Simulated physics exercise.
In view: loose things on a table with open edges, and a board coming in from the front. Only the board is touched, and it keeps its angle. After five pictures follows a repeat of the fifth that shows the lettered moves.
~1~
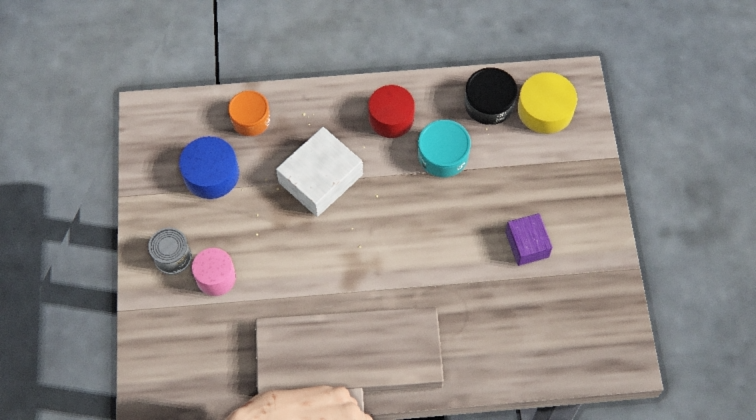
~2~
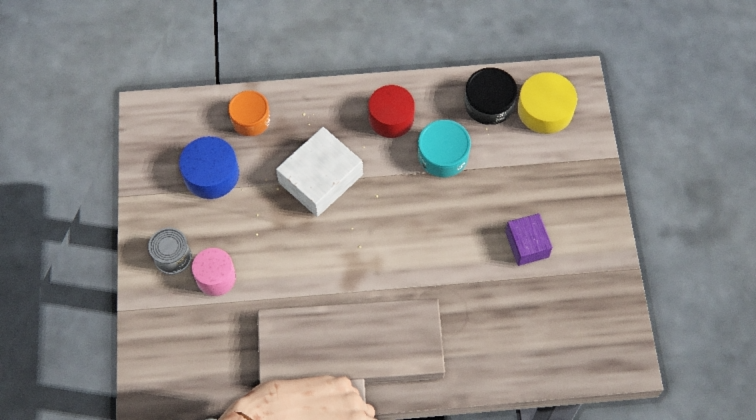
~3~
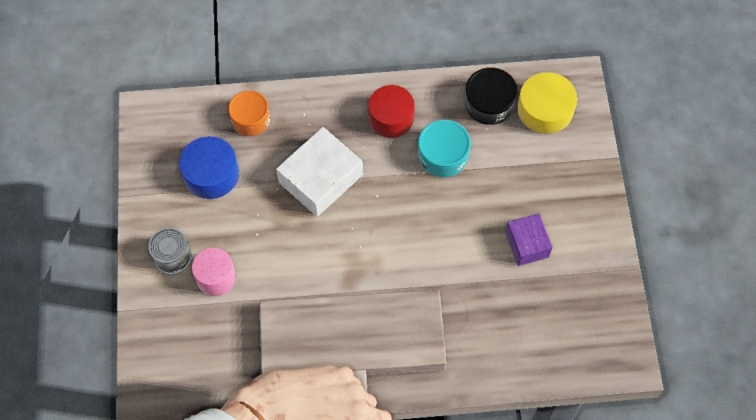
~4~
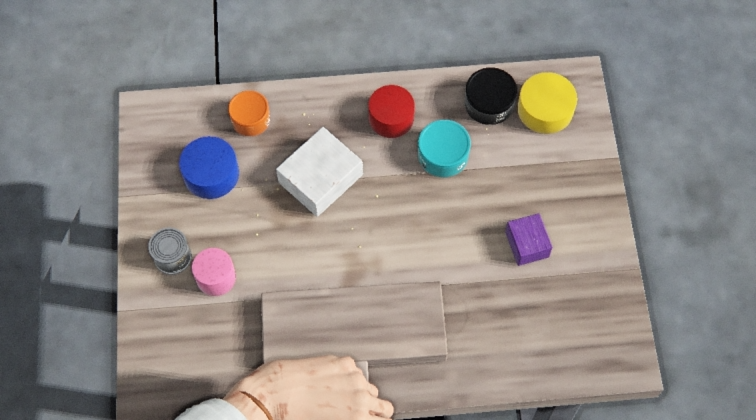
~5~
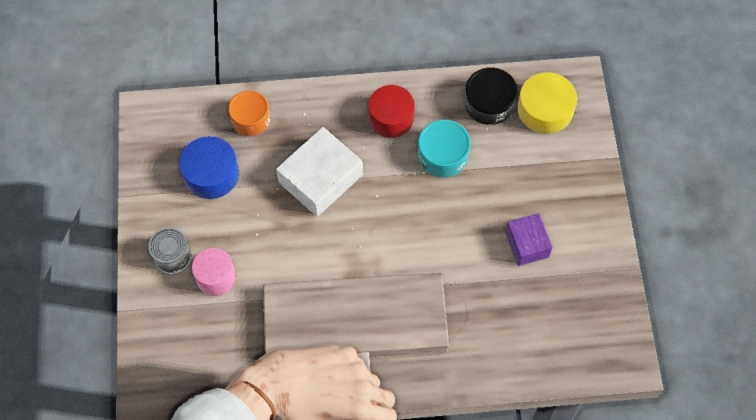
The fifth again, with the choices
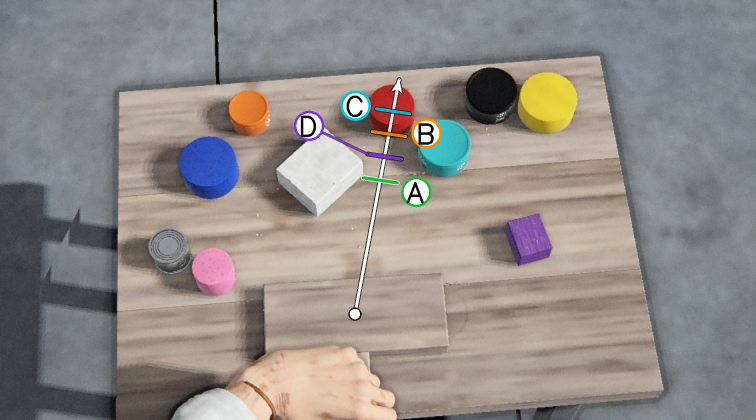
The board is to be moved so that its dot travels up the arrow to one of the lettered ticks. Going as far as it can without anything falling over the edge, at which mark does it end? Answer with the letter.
All is well up to B.
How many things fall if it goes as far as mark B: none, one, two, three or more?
By then, none.
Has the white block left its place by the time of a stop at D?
Yes.
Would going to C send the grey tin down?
No.
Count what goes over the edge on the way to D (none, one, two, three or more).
The count is none.
On the marked copy, A at (380, 180); B at (389, 134); C at (393, 111); D at (385, 157); the arrow from (355, 314) to (399, 79); the white dot at (355, 314).
With B. Early on, board (368, 251); orange tub (250, 114); black jar (491, 97).
Further on, board (380, 186); white block (323, 116); turquoise jar (444, 124).
At the end, board (389, 140); white block (315, 79); turquoise jar (440, 81); nothing has fallen.
As for the rest, A is safe but short; C drops the red tin, white block and turquoise jar; D is safe but short.
